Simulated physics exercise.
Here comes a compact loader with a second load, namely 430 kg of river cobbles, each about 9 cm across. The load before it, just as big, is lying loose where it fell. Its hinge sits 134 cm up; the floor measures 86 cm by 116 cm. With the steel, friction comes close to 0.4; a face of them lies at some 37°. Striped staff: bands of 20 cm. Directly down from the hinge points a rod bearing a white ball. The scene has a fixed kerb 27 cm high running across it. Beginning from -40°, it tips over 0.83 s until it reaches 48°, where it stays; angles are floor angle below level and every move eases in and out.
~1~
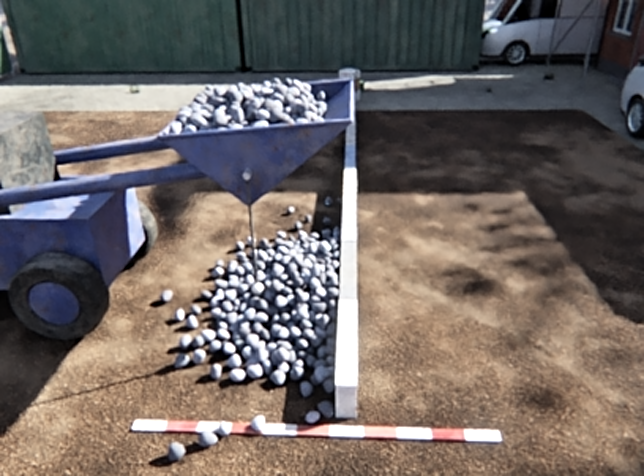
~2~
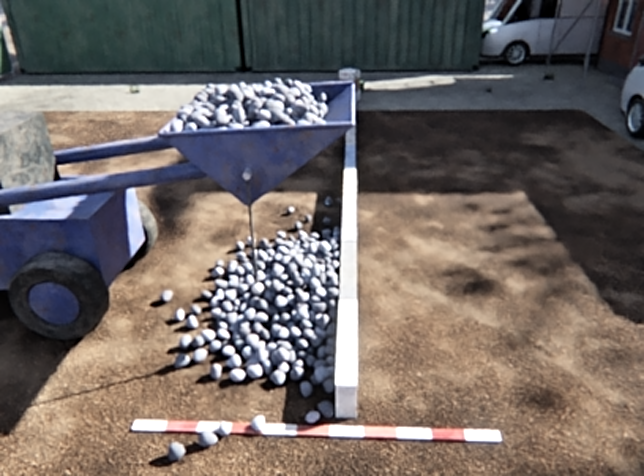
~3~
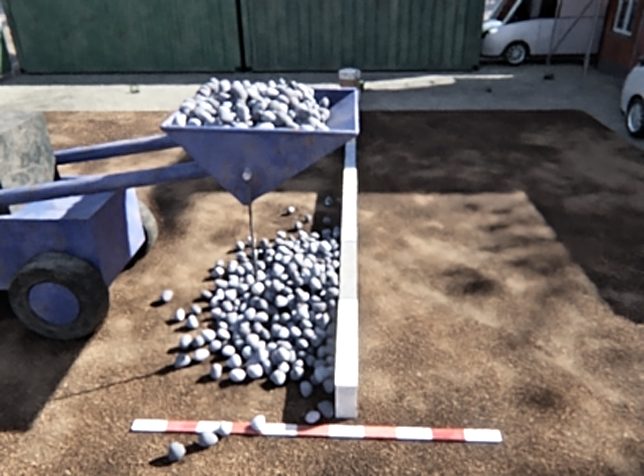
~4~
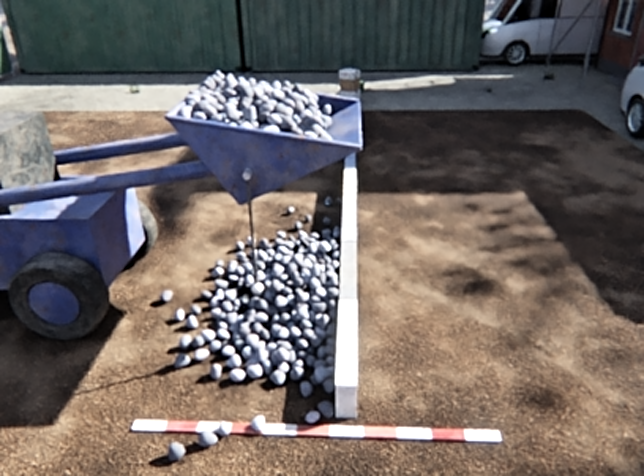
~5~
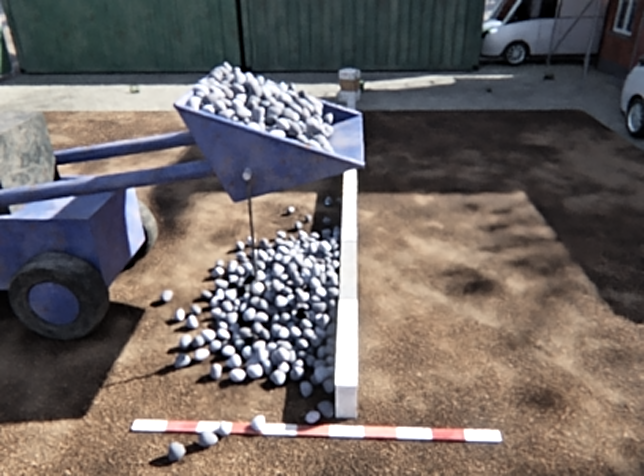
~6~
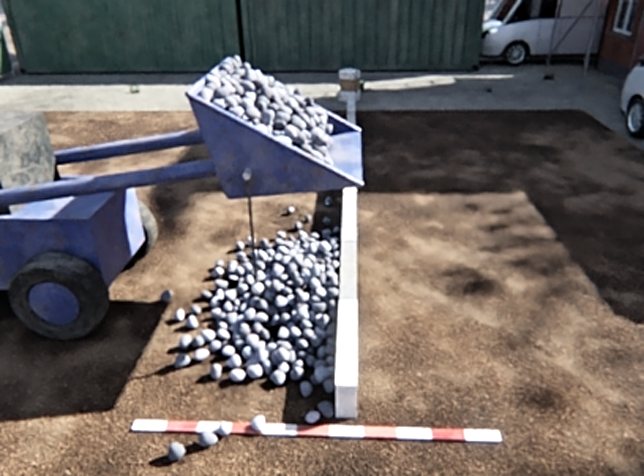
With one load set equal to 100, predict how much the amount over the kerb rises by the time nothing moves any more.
It rises by roughly 75 percent.
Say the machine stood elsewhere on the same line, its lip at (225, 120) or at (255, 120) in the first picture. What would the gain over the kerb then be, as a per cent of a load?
About 0 and 5 per cent.
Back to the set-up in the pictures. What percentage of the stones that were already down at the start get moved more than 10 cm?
Some 0 percent, give or take.
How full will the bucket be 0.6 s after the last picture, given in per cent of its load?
Near 50 per cent of the load is held.
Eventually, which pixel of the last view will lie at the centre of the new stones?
They end up centred around (398, 295).
Then, 0.3 s after the last picture the floor is at 34°; in per cent of one load, 99 in the bucket, 102 on this side of the kerb; the foremost stones are at (343, 190).
Then, 0.6 s after the last picture the floor is at 48°; in per cent of one load, 48 in the bucket, 138 on this side of the kerb, 14 over the kerb; the foremost stones are at (385, 281).
Then, 0.9 s after the last picture the floor is at 48°; in per cent of one load, 2 in the bucket, 137 on this side of the kerb, 62 over the kerb; the foremost stones are at (484, 293).
Then, 3.6 s after the last picture the floor is at 48°; in per cent of one load, 0 in the bucket, 125 on this side of the kerb, 75 over the kerb; the foremost stones are past the picture's edge. Net gain over the kerb, 75.
